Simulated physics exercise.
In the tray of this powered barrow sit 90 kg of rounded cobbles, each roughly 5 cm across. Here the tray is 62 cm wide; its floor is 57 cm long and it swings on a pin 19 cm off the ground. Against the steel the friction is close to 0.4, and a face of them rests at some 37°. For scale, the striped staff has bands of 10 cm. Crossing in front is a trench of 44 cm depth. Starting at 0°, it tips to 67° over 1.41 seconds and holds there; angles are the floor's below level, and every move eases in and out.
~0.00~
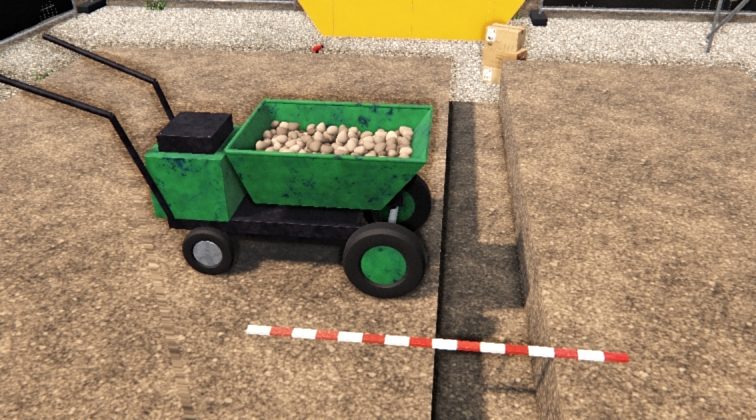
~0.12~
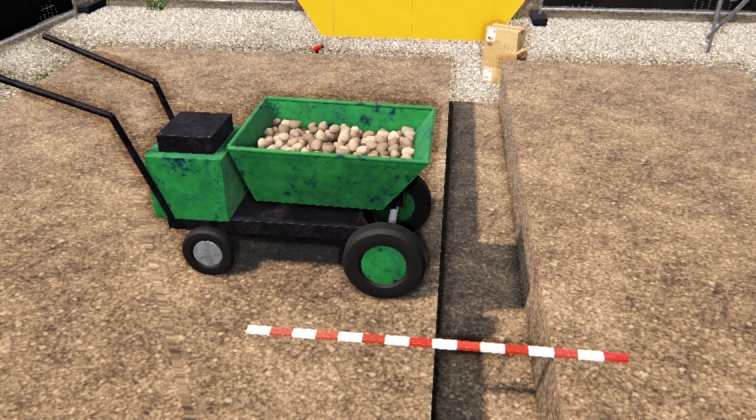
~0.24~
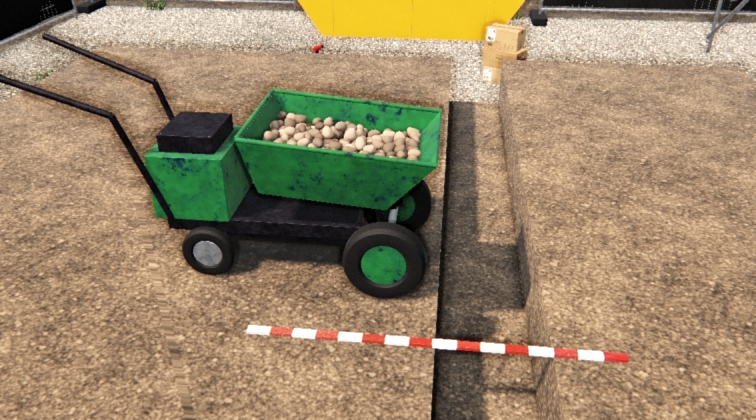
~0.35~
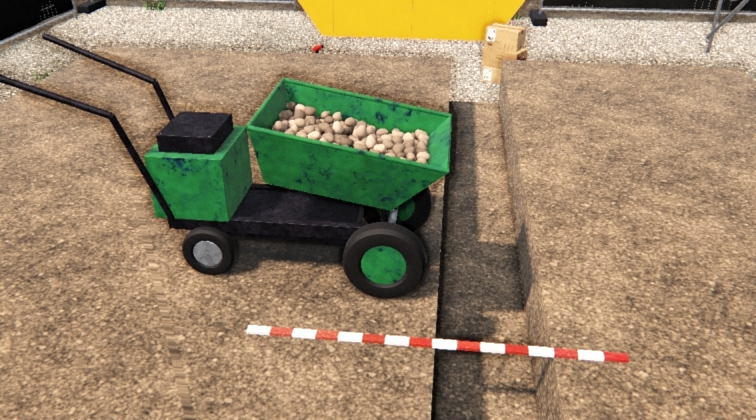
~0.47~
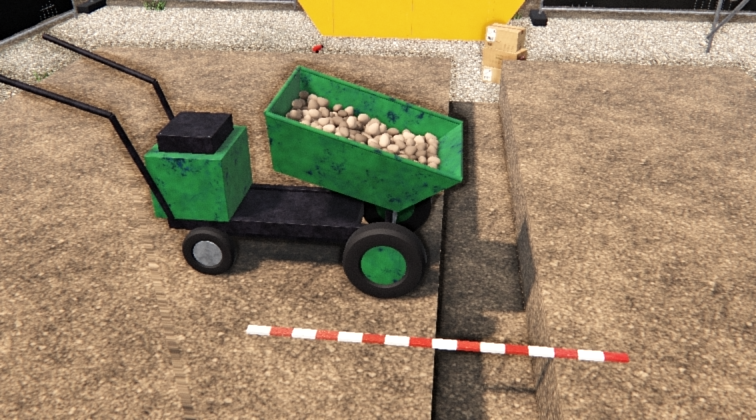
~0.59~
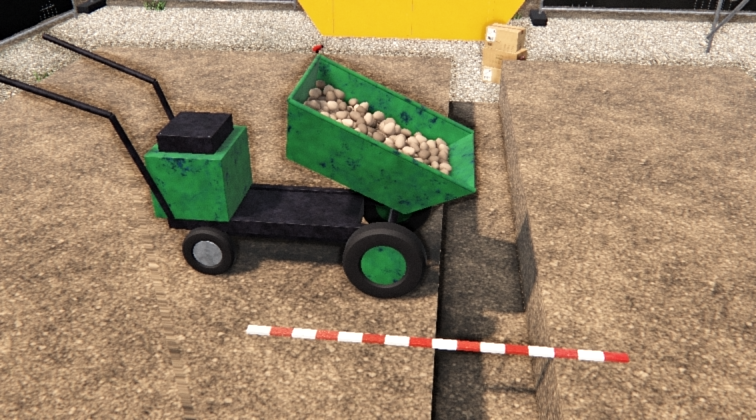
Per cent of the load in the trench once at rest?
About 67 %.
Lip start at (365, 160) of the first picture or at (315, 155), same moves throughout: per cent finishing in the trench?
Near 100 and near 75 percent.
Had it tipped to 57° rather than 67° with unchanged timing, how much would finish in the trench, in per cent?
Expect roughly 35 per cent.
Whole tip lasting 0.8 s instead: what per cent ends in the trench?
Probably about 55 in a hundred.
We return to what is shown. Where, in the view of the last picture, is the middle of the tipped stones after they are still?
Their centre sits close to (517, 325).
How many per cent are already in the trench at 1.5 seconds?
At that moment: Approx. 15 %.
After 1.1 s the floor is at 57°; 100 % in the tray; the foremost stones are at (489, 215).
After 1.5 s the floor is at 67°; 80 % in the tray, 13 % in the trench, 6 % past the trench; the foremost stones are at (569, 276).
After 1.9 s the floor is at 67°; 43 % in the tray, 27 % in the trench, 30 % past the trench; the foremost stones are at (634, 273).
After 3.8 s the floor is at 67°; 0 % in the tray, 67 % in the trench, 33 % past the trench; the foremost stones are at (685, 276).
